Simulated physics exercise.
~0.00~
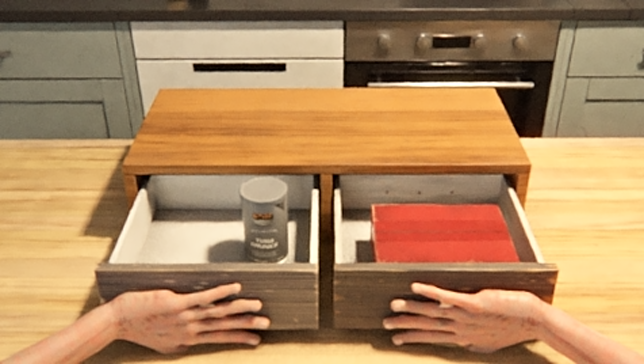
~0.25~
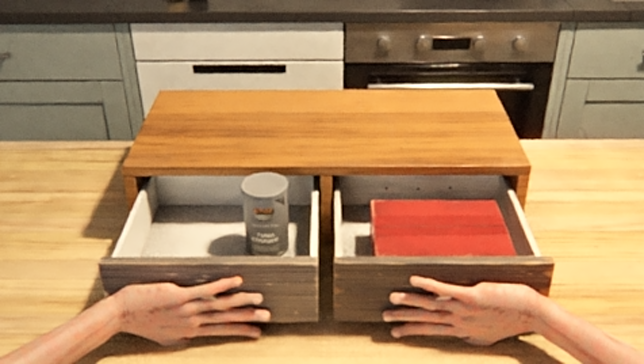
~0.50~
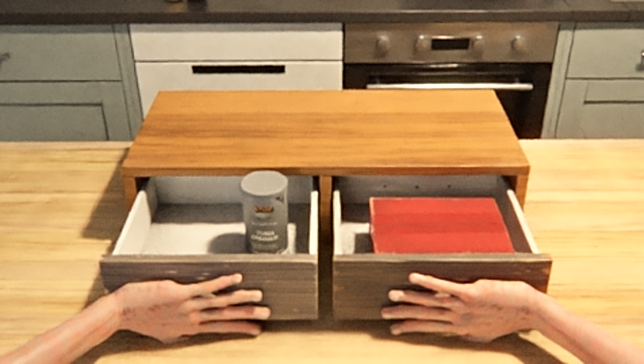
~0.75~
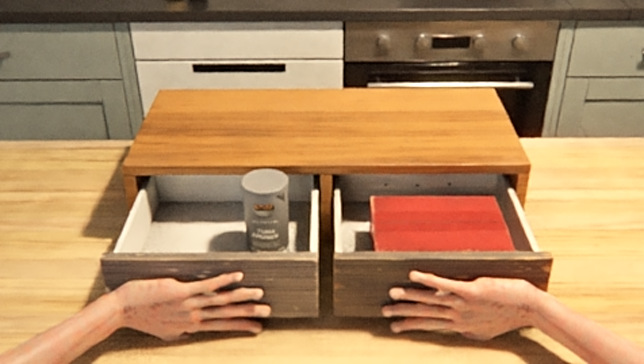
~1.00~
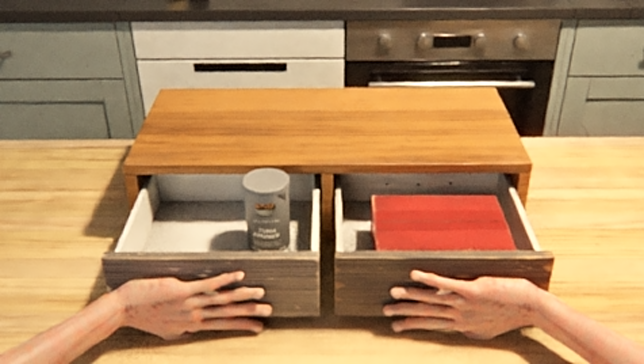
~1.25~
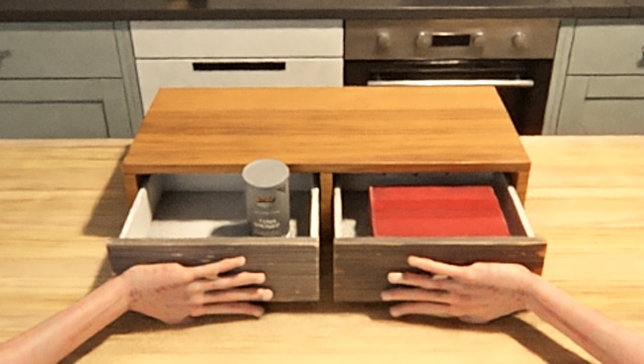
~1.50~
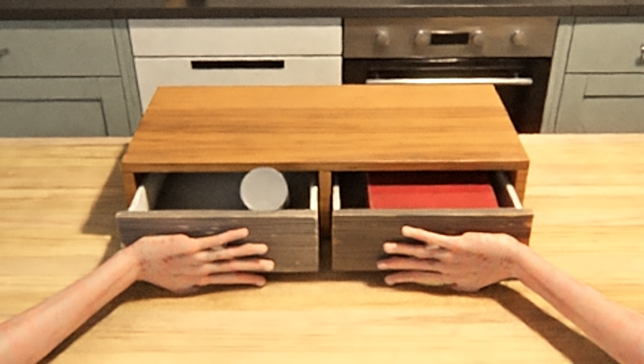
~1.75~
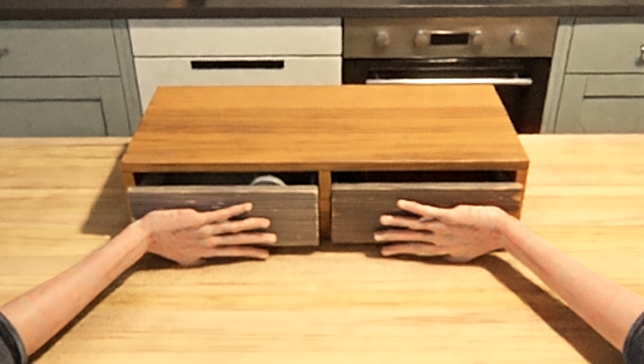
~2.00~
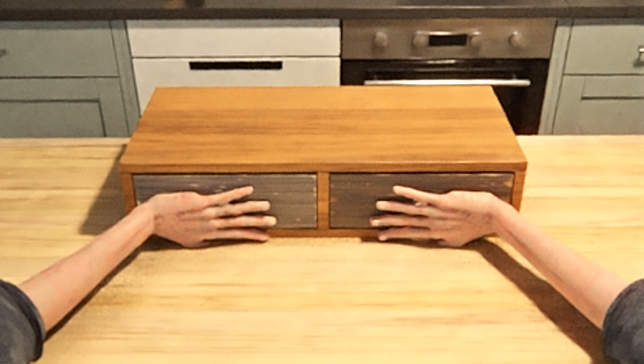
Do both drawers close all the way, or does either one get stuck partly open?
Both drawers close all the way. The left and right drawers slide in together under the hands and end up flush with the front of the chest.
